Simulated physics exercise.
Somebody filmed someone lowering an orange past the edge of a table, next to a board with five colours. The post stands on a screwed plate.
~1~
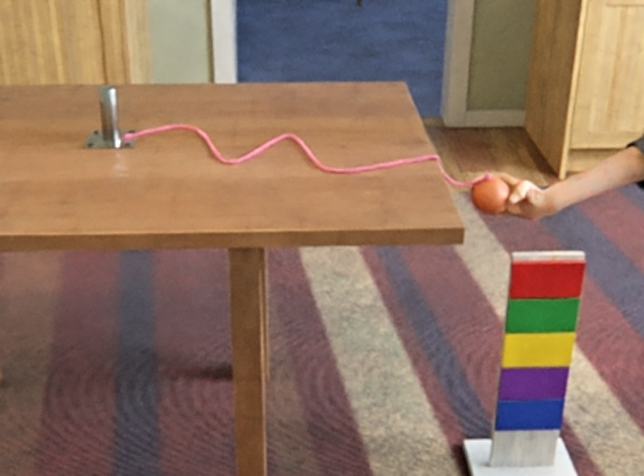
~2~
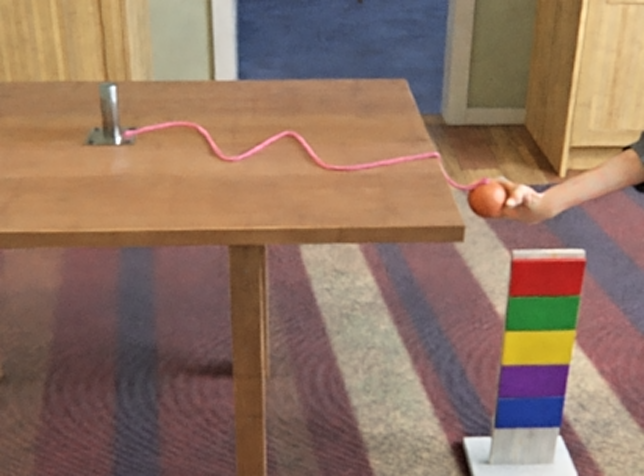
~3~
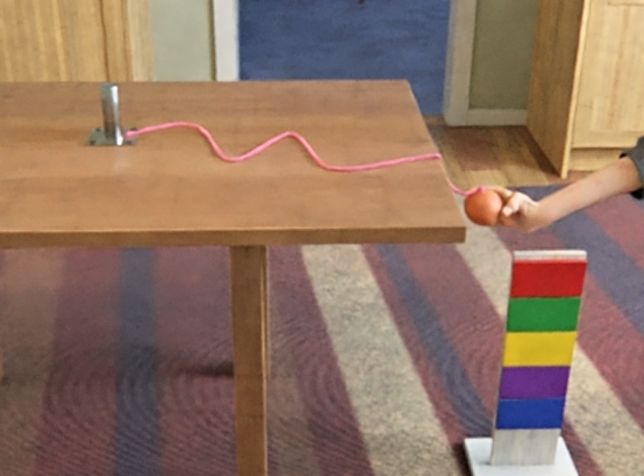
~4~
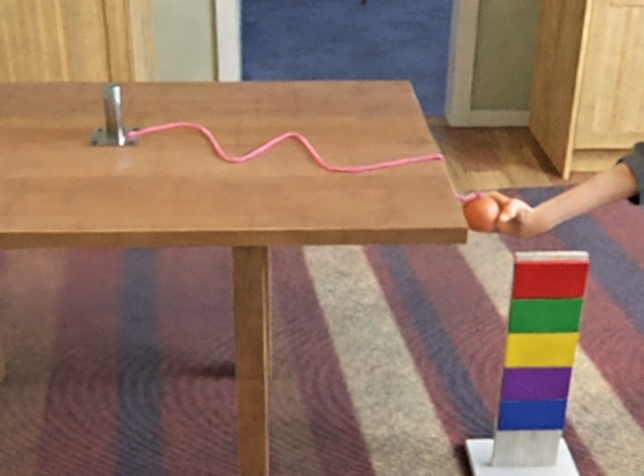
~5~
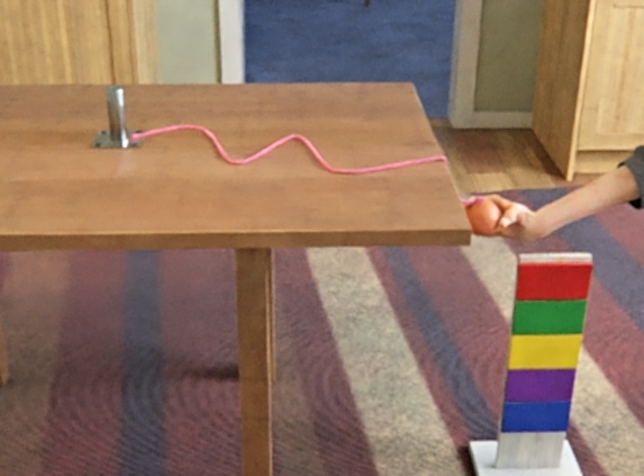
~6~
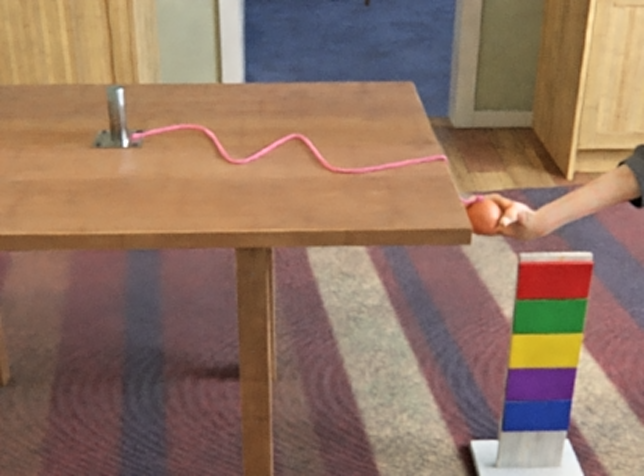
A hand holding an orange ball on a pink cord at a table's edge, lowering it slightly above a colour-striped stand.
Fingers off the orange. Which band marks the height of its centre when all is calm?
At purple.
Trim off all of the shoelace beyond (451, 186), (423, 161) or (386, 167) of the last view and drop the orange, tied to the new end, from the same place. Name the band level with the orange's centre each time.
Try by try: Yellow; green; red.
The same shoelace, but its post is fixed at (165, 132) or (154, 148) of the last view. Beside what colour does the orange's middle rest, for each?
Try by try: Blue; blue.
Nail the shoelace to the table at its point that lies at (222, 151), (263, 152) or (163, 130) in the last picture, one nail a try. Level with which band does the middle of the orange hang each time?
In that order: Yellow; green; purple.
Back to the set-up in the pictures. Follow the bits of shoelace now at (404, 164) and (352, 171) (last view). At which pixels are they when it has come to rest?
The first at (434, 276), the second at (438, 229).
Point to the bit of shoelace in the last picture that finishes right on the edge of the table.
The one at (313, 149).
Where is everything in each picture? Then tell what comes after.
Orange (490, 195); red (548, 281); green (543, 317); yellow (539, 351); purple (534, 384); blue (530, 416), in the first frame.
Orange (487, 200); shoelace through (171, 125) (216, 150) (271, 141) (316, 159) (403, 160), in the second frame.
Orange (483, 208), in the third frame.
Orange (480, 214); shoelace through (174, 126) (219, 151) (274, 142) (319, 160) (406, 162), in the fourth frame.
Orange (481, 218), in the fifth frame.
Orange (482, 217); shoelace through (178, 127) (223, 153) (278, 143) (323, 161) (410, 163), in the sixth frame.
A little later, orange near (462, 388); level with purple.
Next, orange near (395, 365); level with purple.
Later still, orange near (447, 381); level with purple.
When it is over, orange near (423, 382); level with purple. Its centre hangs level with the purple band.
